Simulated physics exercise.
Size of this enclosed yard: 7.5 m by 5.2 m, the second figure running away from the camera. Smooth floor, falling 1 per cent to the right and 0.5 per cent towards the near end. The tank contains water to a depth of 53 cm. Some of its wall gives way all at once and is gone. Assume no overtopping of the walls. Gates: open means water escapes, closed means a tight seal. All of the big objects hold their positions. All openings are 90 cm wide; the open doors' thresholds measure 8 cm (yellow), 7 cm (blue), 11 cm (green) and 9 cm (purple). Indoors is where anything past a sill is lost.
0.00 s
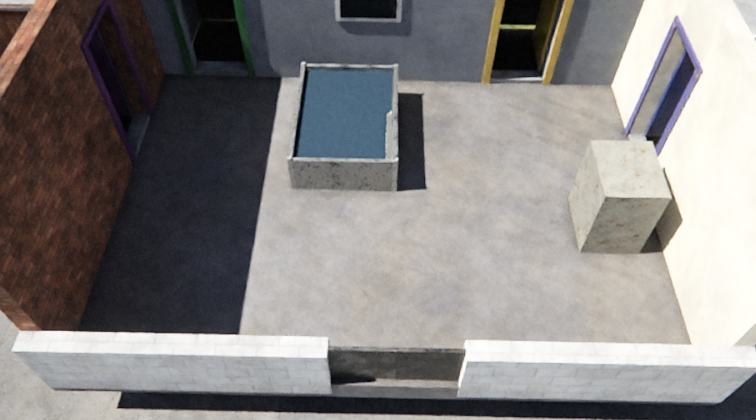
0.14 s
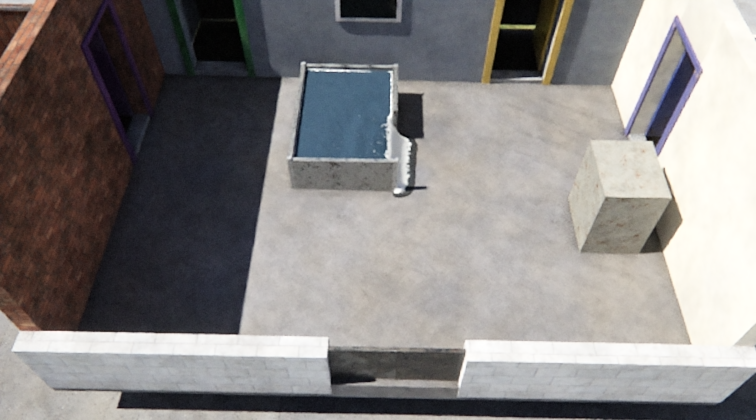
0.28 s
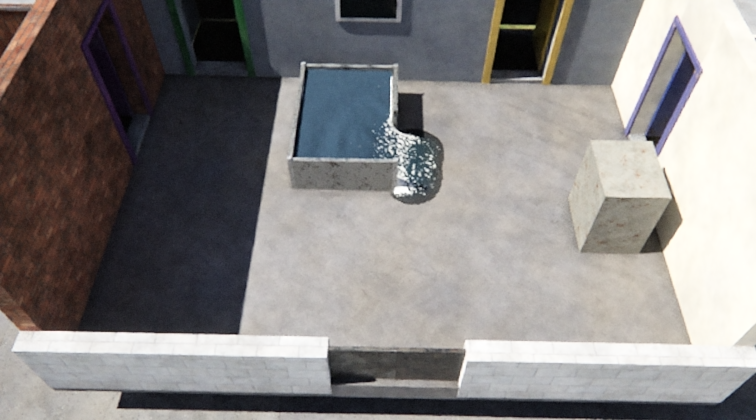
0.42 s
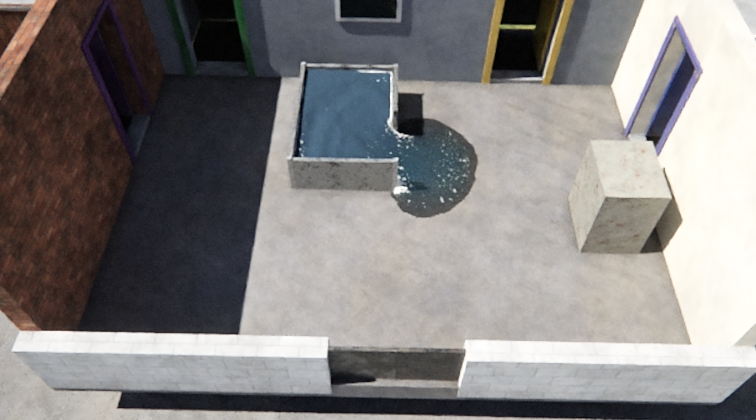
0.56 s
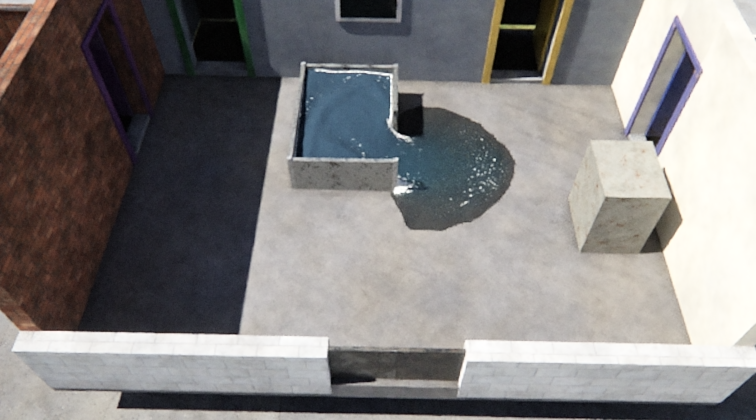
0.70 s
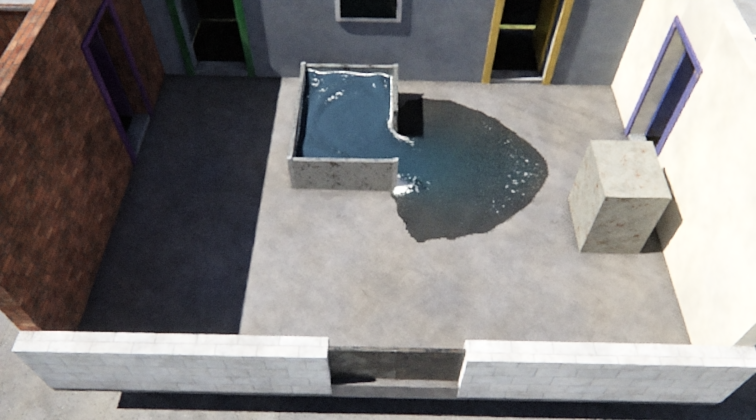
To begin with, a stone-walled tank of still blue water stands in a walled yard, with a pale block off to the right. Water then bursts foaming through a gap in the tank's right side and spreads rightward and nearer across the floor as a widening dark, glinting pool.
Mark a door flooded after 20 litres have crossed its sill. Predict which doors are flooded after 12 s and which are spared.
The yellow door is spared, the blue door is flooded, the green door is spared, the purple door is spared.
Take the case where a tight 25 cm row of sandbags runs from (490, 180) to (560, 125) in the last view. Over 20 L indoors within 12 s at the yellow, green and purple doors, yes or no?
Checking the limit, yellow is too much, green is fine, purple is fine.
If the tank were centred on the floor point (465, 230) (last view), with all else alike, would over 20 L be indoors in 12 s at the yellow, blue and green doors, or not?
At the yellow door the limit is not exceeded, at the blue door not exceeded, at the green door not exceeded.
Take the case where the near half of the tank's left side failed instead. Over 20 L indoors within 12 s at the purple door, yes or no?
At the purple door the limit is exceeded.
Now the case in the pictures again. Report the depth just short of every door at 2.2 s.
Measured in centimetres, the yellow door gives 4, the blue door 19, the green door 0 and the purple door 0.
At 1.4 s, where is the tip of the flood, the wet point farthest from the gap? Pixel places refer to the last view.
That's around (618, 135) in the last picture.
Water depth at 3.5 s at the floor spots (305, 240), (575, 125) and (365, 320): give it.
Close to 0, 5 and 0 centimetres.
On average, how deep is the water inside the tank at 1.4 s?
The average depth is around 33 cm.
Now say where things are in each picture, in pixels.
The first frame shows still water, 53 cm deep, in the tank at (346, 114).
In the second frame, the front is at (405, 192), 0.6 m from the gap at (393, 155); 0.2 m2 of floor is under water; 53 cm left at the back of the tank.
In the third frame, water pours out at (393, 156) and has run 0.8 m, to (436, 144); typically 8 cm deep outside, 53 cm at the tank's back.
In the fourth frame, water pours out at (393, 157) and has run 1.2 m, to (467, 148); typically 6 cm deep outside, 51 cm at the tank's back.
In the fifth frame, water pours out at (393, 156) and has run 1.8 m, to (508, 161); typically 5 cm deep outside, 45 cm at the tank's back.
In the sixth frame, the front is at (541, 173), 2.2 m from the gap at (393, 156); 3.8 m2 of floor is under water; 45 cm left at the back of the tank.
After 1.4 s water covers 25 % of the floor and is deepest (28 cm) near (401, 173); yellow door not reached, blue door 10 cm at the sill, 0 L in, green door not reached, purple door not reached.
After 2.2 s water covers 40 % of the floor and is deepest (22 cm) near (564, 205); yellow door 4 cm at the sill, 0 L in, blue door 19 cm at the sill, 37 L in, green door not reached, purple door not reached.
After 3.5 s water covers 40 % of the floor and is deepest (20 cm) near (643, 373); yellow door 5 cm at the sill, 0 L in, blue door 15 cm at the sill, 106 L in, green door not reached, purple door not reached.
After 7.0 s water covers 55 % of the floor and is deepest (12 cm) near (689, 374); yellow door 4 cm at the sill, 0 L in, blue door 10 cm at the sill, 162 L in, green door not reached, purple door not reached.
After 12.0 s water covers 80 % of the floor and is deepest (8 cm) near (655, 260); yellow door 4 cm at the sill, 0 L in, blue door 7 cm at the sill, 170 L in, green door not reached, purple door not reached.
